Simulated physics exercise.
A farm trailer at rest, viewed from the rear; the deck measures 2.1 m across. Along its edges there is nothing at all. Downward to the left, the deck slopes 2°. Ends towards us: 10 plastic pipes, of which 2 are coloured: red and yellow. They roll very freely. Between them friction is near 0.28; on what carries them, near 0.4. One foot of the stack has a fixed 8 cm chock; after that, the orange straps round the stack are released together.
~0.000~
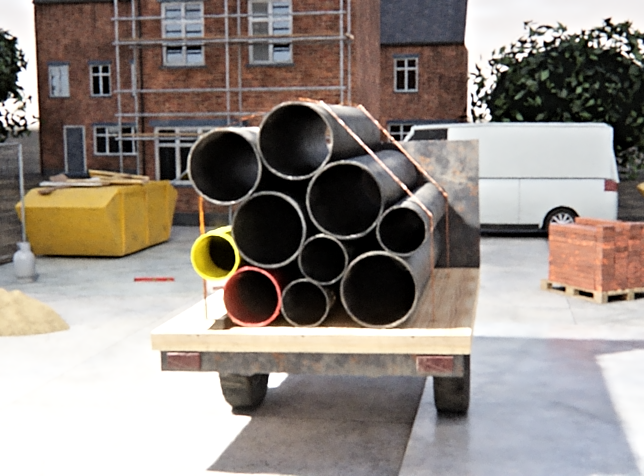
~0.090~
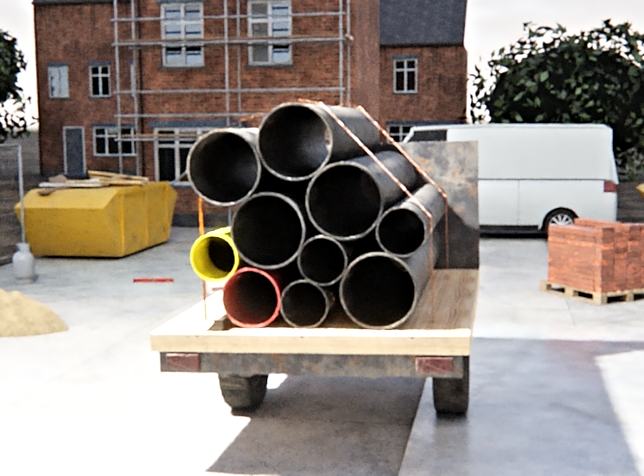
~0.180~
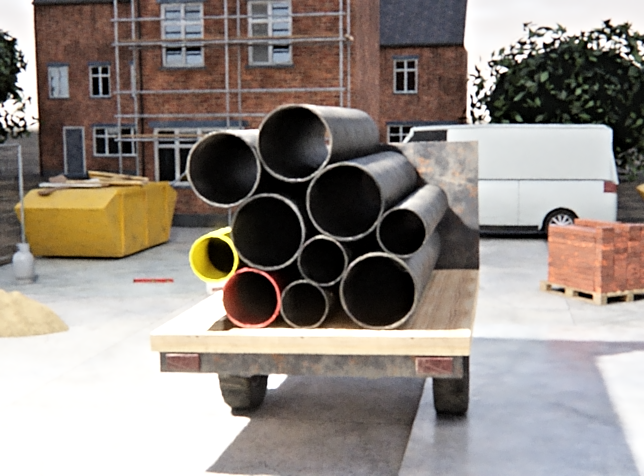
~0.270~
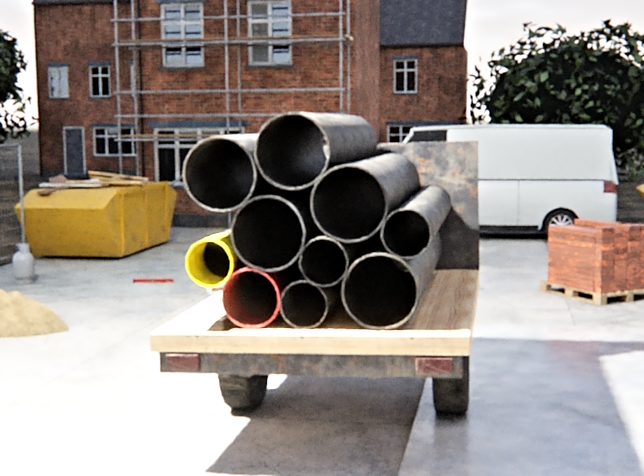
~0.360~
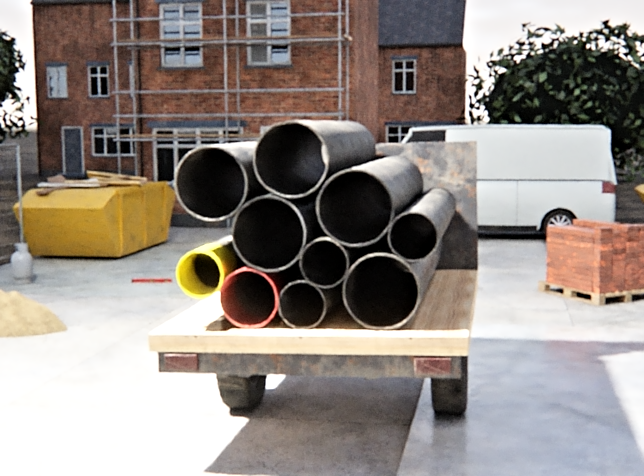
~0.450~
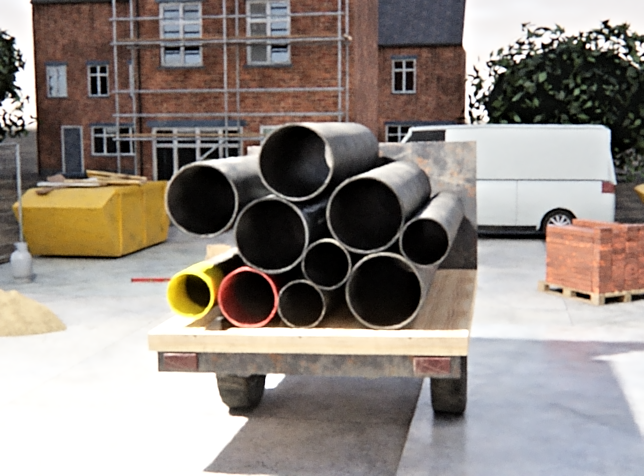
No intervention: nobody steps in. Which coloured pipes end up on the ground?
First, the red stays on. Yellow, for its part, comes off.
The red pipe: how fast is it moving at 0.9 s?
Around 0.0 m/s.
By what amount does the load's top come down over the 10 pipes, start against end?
About 65 cm.
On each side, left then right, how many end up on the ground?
2 on the left side and 4 on the right side.
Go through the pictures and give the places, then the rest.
In the first frame, red (251, 298), yellow (214, 258); straps on; chock at (221, 324); the deck slopes 2° down to the left; 3 of the 10 lie on the deck itself.
In the second frame, red (250, 299), yellow (213, 258); straps tight.
In the third frame, red (250, 299), yellow (213, 259); straps gone.
In the fourth frame, red (250, 299), yellow (208, 264); straps gone.
In the fifth frame, red (248, 299), yellow (199, 275); straps gone.
In the sixth frame, red (247, 299), yellow (189, 295); straps gone; chock at (218, 325).
Then, 0.9 s in, red is on the deck, 65 cm from the left edge; yellow is on the deck, 10 cm from the left edge, rolling left; 1 of 10 is off.
Then, 1.4 s in, yellow is dropping off the left side; still the same for red; 4 of 10 are off.
In the end (4.7 s), red is on the deck, 65 cm from the left edge; yellow is down on the left; 6 of 10 are off.
